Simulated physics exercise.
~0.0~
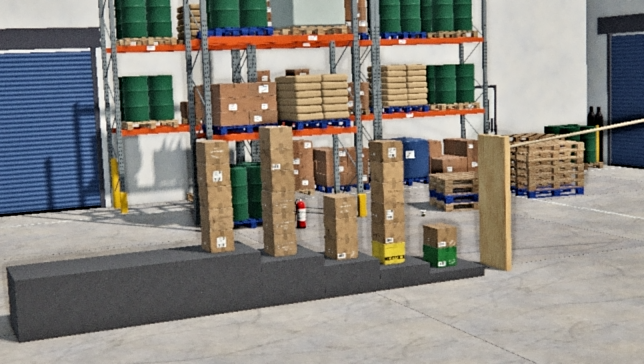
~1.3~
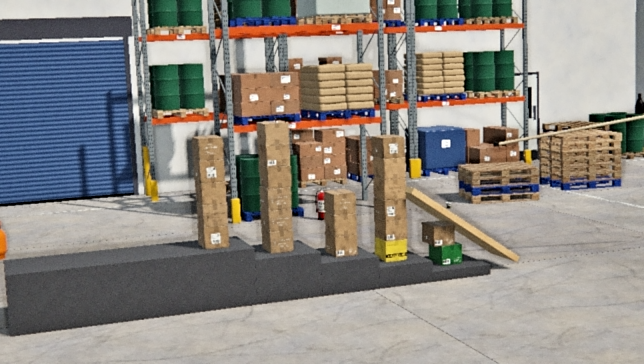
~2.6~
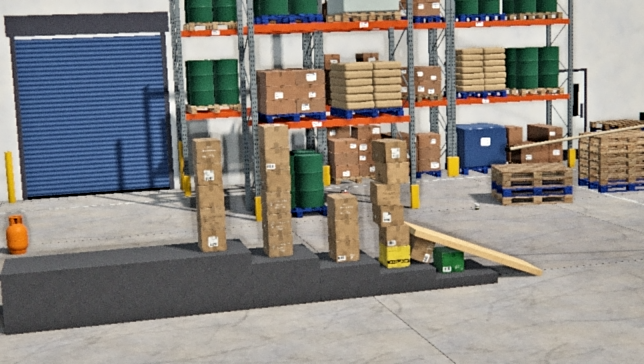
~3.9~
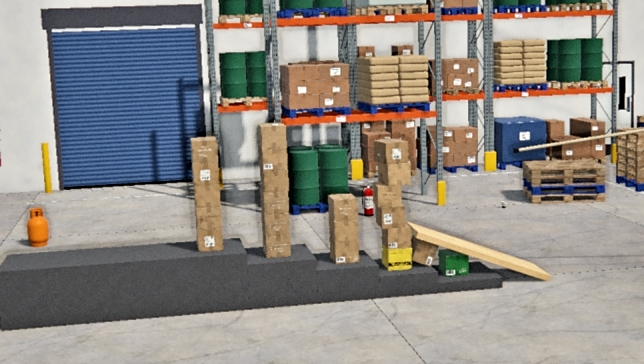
A tall wooden board standing at the low end of a row of stacked cartons on dark steps toppled left against them, knocked a carton off the green one, and came to rest slanting down to the floor while the tall stacks stayed up.
